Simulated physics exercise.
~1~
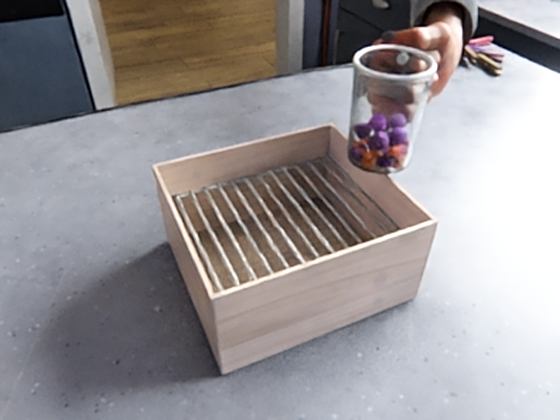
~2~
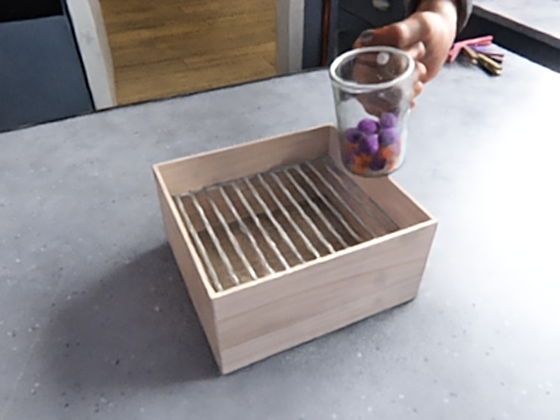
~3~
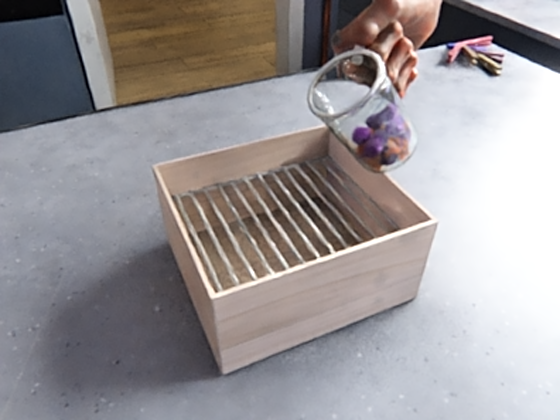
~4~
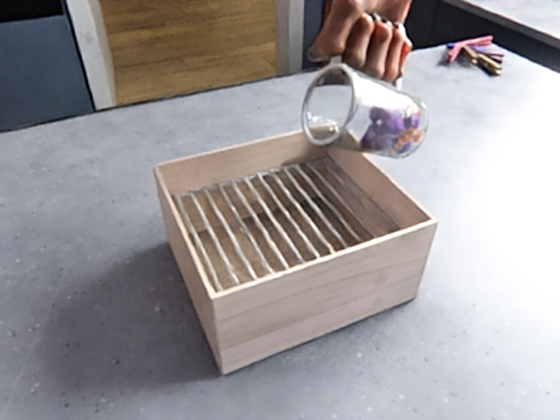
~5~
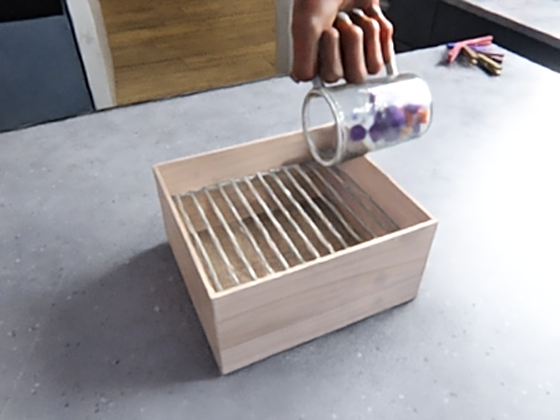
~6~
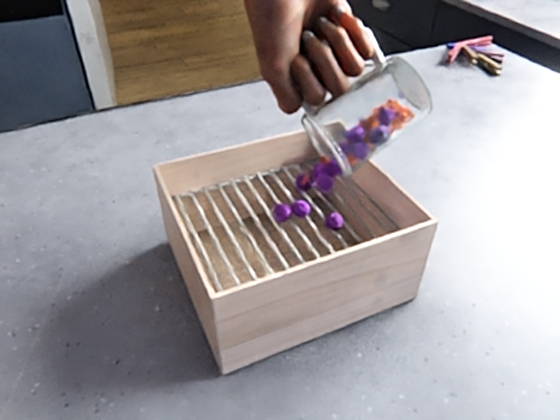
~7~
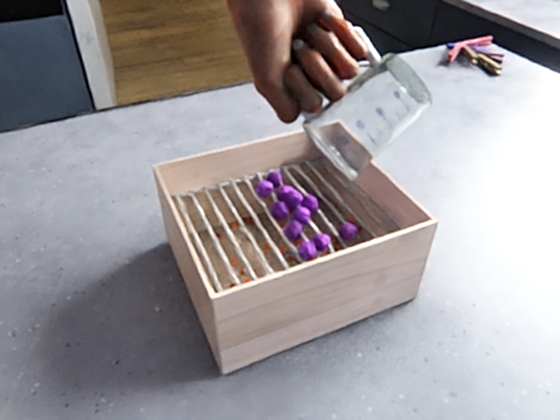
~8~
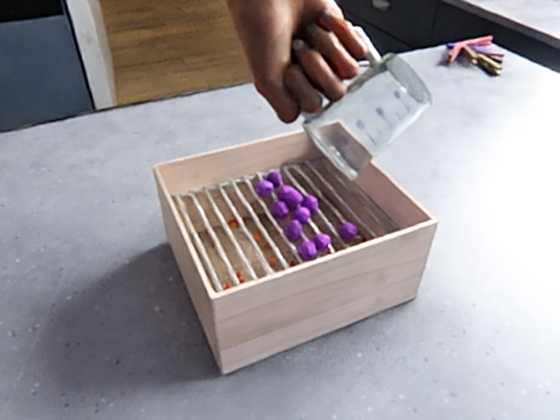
A hand tips a clear cup of orange and purple pieces over a wooden box fitted with a row of wires, pouring them out until the cup is empty. The orange pieces drop through the gaps, while the purple ones stay resting on the wires.
